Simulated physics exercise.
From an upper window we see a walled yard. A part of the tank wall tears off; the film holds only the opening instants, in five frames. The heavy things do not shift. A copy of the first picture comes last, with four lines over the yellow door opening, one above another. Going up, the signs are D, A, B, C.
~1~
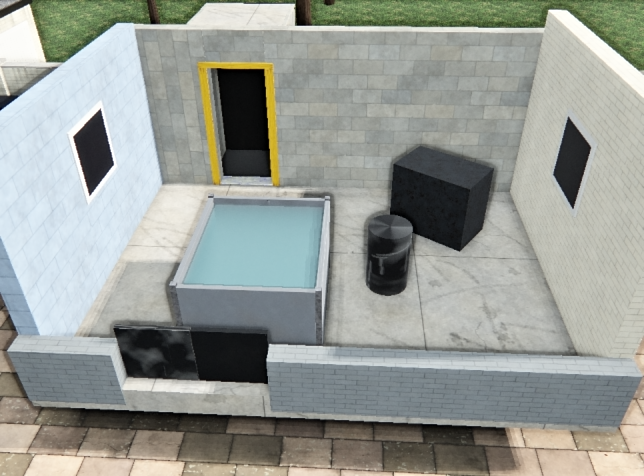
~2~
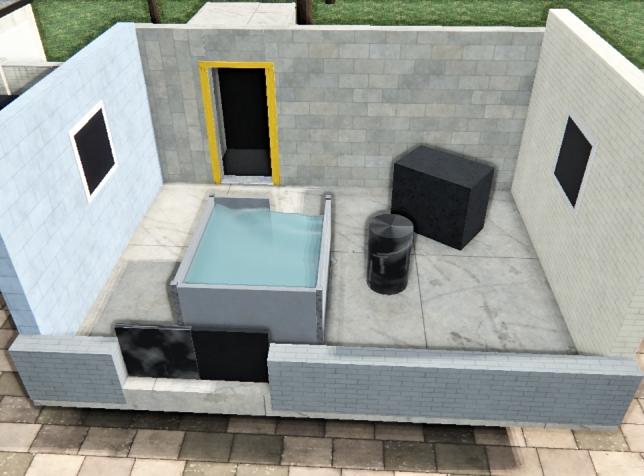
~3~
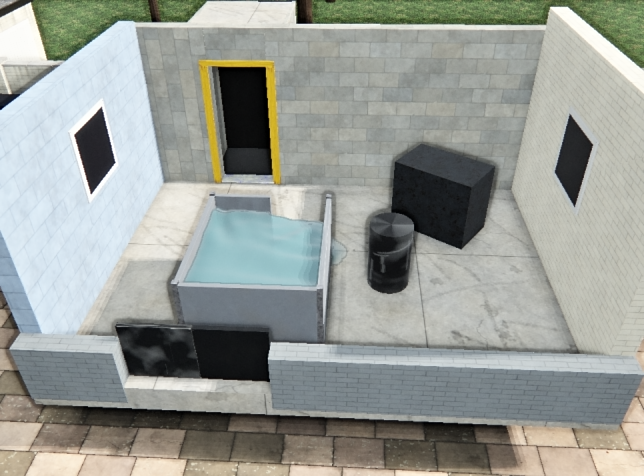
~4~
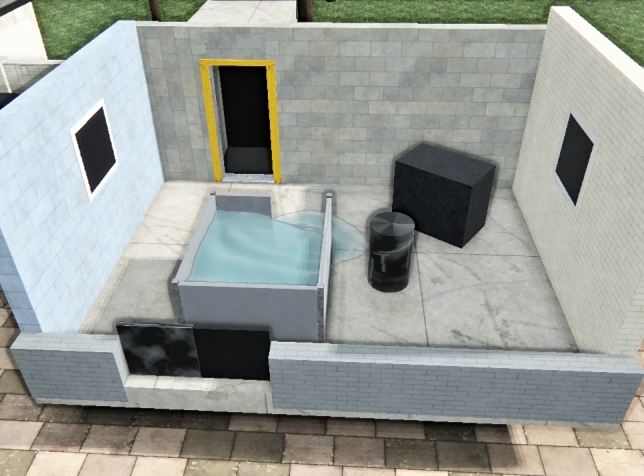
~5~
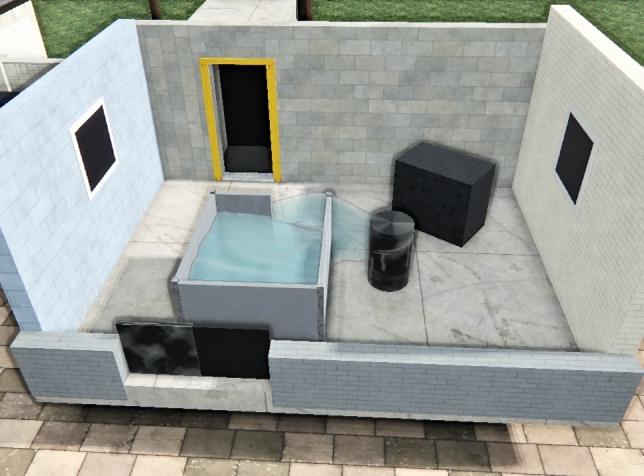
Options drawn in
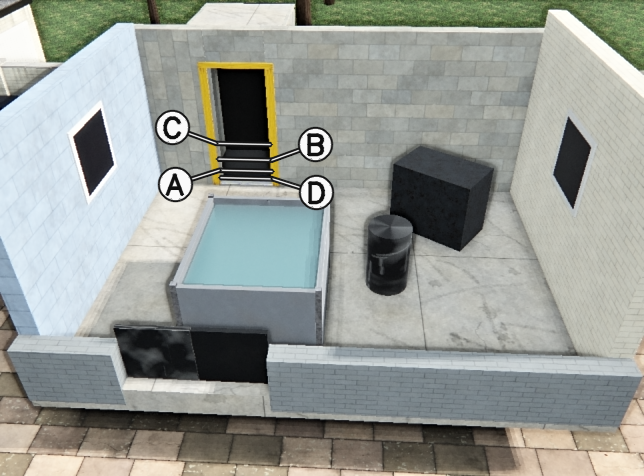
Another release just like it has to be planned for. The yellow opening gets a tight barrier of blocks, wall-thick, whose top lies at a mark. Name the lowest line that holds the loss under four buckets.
Line A.
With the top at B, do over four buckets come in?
No.
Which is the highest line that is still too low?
The answer is D.
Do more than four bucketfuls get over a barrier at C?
No, not at all.
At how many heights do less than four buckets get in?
Three.
On the marked copy, A at (245, 170); B at (244, 159); C at (243, 144); D at (246, 178); from the bottom up D, A, B, C.
For line A, a bucket or two gets in.
For line B, nothing gets over.
For line C, nothing gets over.
For line D, about 10 bucketfuls get in.
